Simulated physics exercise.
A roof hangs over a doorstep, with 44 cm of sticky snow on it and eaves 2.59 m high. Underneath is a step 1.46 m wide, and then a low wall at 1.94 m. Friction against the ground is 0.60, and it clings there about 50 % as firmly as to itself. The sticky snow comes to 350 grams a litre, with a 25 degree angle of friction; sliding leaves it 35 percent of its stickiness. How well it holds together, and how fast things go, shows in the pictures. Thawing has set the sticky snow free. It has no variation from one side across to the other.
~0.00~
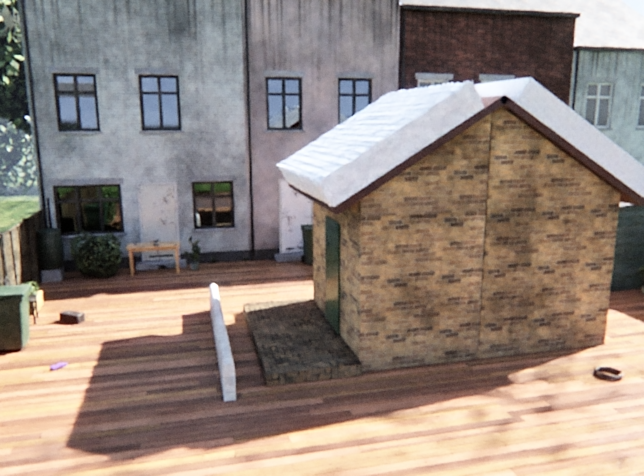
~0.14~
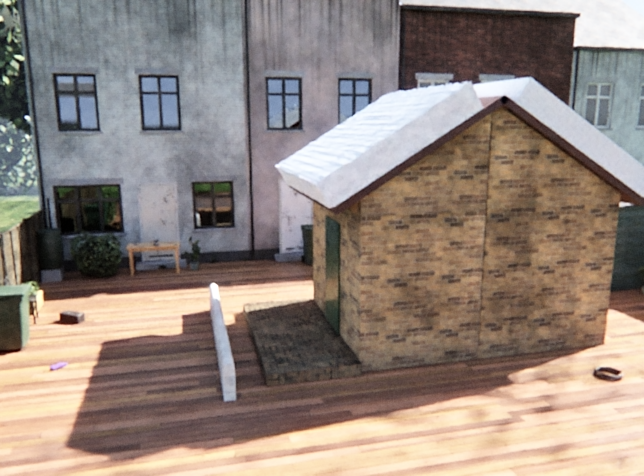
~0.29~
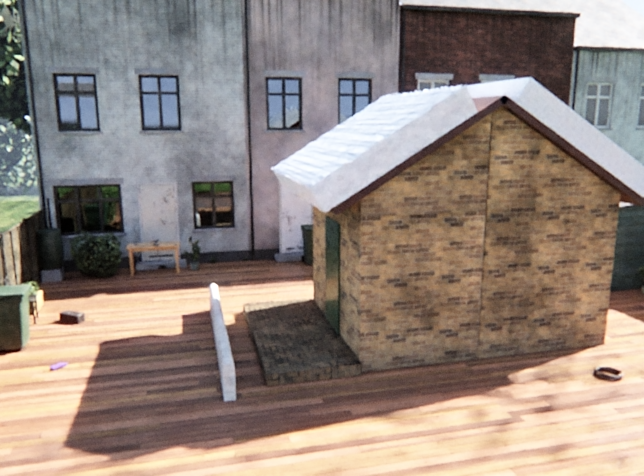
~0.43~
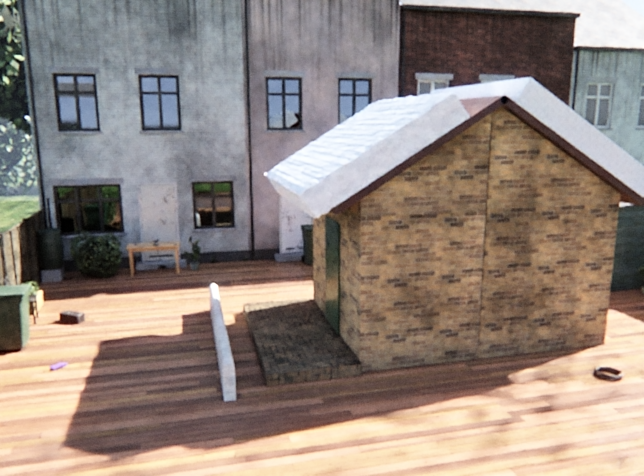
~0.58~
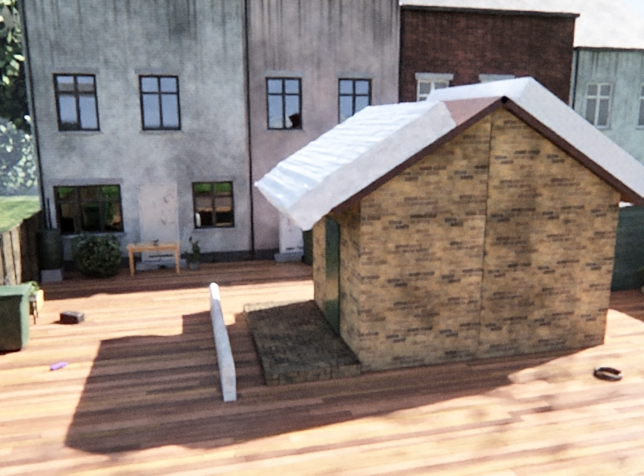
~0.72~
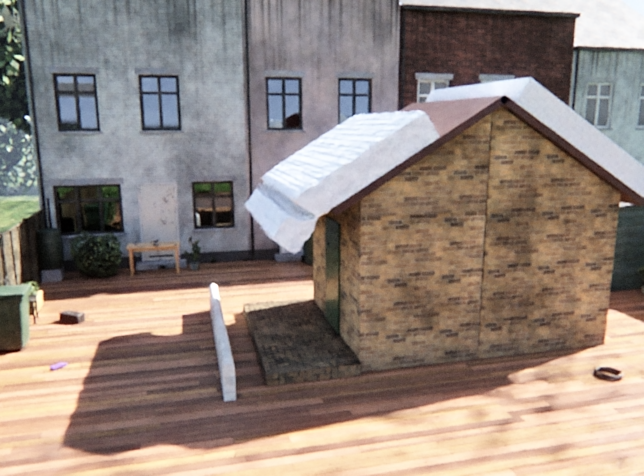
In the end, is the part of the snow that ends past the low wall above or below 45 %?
It ends up in excess of 45 %.
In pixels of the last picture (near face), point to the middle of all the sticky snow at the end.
It comes out near (182, 382), give or take.
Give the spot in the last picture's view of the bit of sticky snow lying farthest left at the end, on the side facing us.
I'd point to around (28, 413).
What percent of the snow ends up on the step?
10 %, approx.
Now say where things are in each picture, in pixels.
Front end of the sticky snow at (319, 186), 4 % of it past the eaves, in one piece, in the first picture.
Front end of the sticky snow at (318, 187), its middle shifted 3.1 cm, 6 % of it past the eaves, in one piece, in the second picture.
Front end of the sticky snow at (312, 191), its middle shifted 12 cm, 9 % of it past the eaves, in one piece, in the third picture.
Front end of the sticky snow at (302, 199), its middle shifted 29 cm, 15 % of it past the eaves, in one piece, in the fourth picture.
Front end of the sticky snow at (289, 213), its middle shifted 53 cm, 24 % of it past the eaves, cracking, in the fifth picture.
Front end of the sticky snow at (274, 236), its middle shifted 84 cm, 35 % of it past the eaves, cracking, in the sixth picture.
By 1.13 s, 56 % is still on the roof and 0 % is past the low wall.
By 1.62 s, none is still on the roof and 49 % is past the low wall.
By 2.11 s, none is still on the roof and 62 % is past the low wall.
By 2.60 s, none is still on the roof and 62 % is past the low wall.
By 2.80 s, at the end, none is still on the roof and 62 % is past the low wall.
